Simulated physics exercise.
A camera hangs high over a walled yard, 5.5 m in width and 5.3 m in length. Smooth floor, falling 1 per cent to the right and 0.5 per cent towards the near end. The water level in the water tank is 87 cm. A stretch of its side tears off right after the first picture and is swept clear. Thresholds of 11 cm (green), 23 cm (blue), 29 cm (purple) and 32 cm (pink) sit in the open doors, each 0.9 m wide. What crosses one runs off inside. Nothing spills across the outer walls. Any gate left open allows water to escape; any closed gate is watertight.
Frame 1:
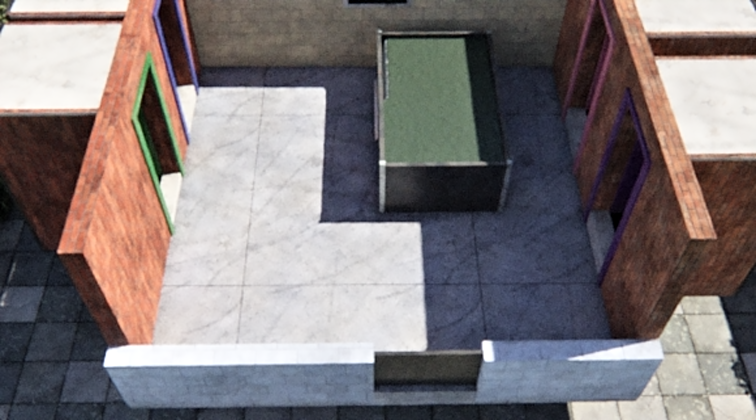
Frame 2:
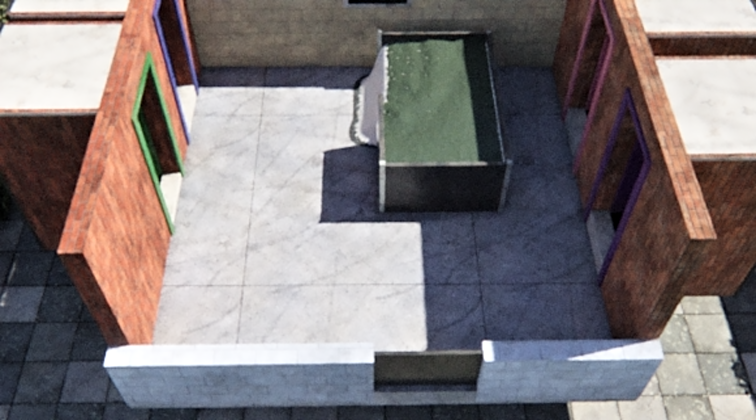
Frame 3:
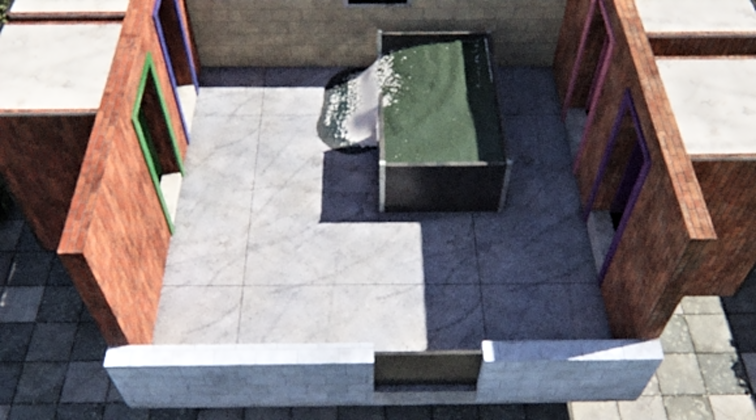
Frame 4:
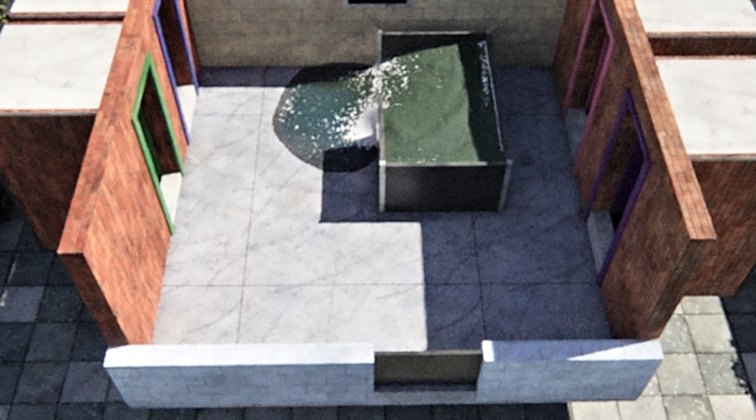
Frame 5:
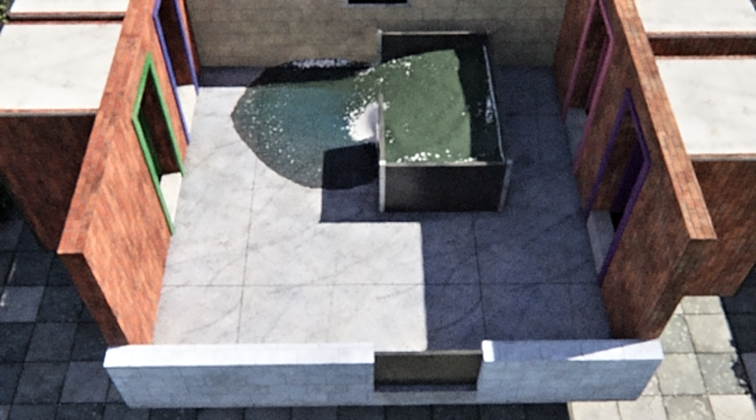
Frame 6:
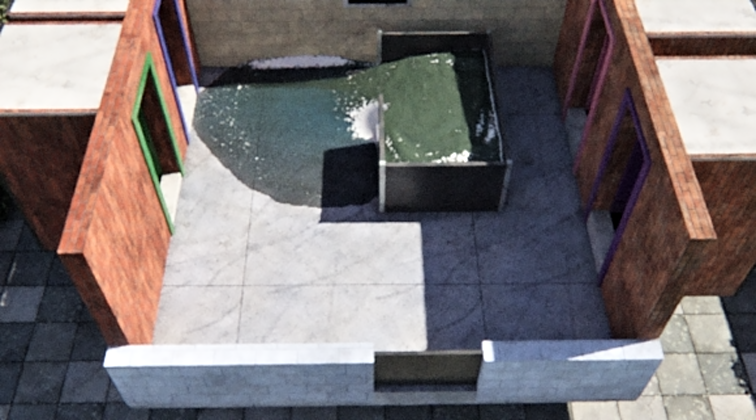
In a walled yard, water pours from a tank's left side and spreads across the floor.
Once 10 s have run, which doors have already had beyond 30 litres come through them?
The green door lets in a larger amount than the limit; the blue door lets in a larger amount than the limit; the purple door lets in a smaller amount than the limit; the pink door lets in a smaller amount than the limit.
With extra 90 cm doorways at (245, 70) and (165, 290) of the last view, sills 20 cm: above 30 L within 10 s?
Exceeded, within it.
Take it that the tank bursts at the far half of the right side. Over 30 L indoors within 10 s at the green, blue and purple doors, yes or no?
Then: Green short of it, blue short of it, purple short of it.
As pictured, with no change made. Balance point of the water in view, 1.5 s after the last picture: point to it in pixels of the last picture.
Centre: Approx. (345, 133) px.
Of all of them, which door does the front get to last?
The answer is the purple door.
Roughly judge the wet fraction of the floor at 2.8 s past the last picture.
Covered: Roughly 60 per cent.
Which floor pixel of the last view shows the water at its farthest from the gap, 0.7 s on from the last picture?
Somewhere around (170, 248).
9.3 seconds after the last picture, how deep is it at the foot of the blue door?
Depth: Approx. 5.5 cm.
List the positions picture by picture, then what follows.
Still water, 87 cm deep, in the water tank at (439, 98), in the first picture.
The front is at (370, 77), 0.8 m from the gap at (382, 94); 0.4 m2 of floor is under water; 87 cm left at the back of the water tank, in the second picture.
Water pours out at (382, 97) and has run 1.0 m, to (326, 136); typically 14 cm deep outside, 86 cm at the water tank's back, in the third picture.
Water pours out at (382, 99) and has run 1.6 m, to (278, 125); typically 11 cm deep outside, 79 cm at the water tank's back, in the fourth picture.
Water pours out at (382, 99) and has run 2.2 m, to (238, 119); typically 9 cm deep outside, 72 cm at the water tank's back, in the fifth picture.
Water pours out at (382, 99) and has run 2.8 m, to (196, 105); typically 8 cm deep outside, 75 cm at the water tank's back, in the sixth picture.
Then, 0.7 s after the last picture water covers 30 % of the floor and is deepest (66 cm) near (202, 70); green door 18 cm at the sill, 2 L in, blue door 45 cm at the sill, 59 L in, purple door not reached, pink door not reached.
Then, 1.5 s after the last picture water covers 35 % of the floor and is deepest (48 cm) near (211, 85); green door 19 cm at the sill, 21 L in, blue door 45 cm at the sill, 164 L in, purple door not reached, pink door not reached.
Then, 2.8 s after the last picture water covers 60 % of the floor and is deepest (36 cm) near (179, 374); green door 17 cm at the sill, 47 L in, blue door 31 cm at the sill, 265 L in, purple door not reached, pink door not reached.
Then, 5.3 s after the last picture water covers 90 % of the floor and is deepest (28 cm) near (608, 371); green door 11 cm at the sill, 61 L in, blue door 15 cm at the sill, 280 L in, purple door 17 cm at the sill, 0 L in, pink door 5 cm at the sill, 0 L in.
Then, 9.3 s after the last picture water covers 95 % of the floor and is deepest (28 cm) near (560, 145); green door 5 cm at the sill, 62 L in, blue door 5 cm at the sill, 281 L in, purple door 16 cm at the sill, 0 L in, pink door 22 cm at the sill, 0 L in.
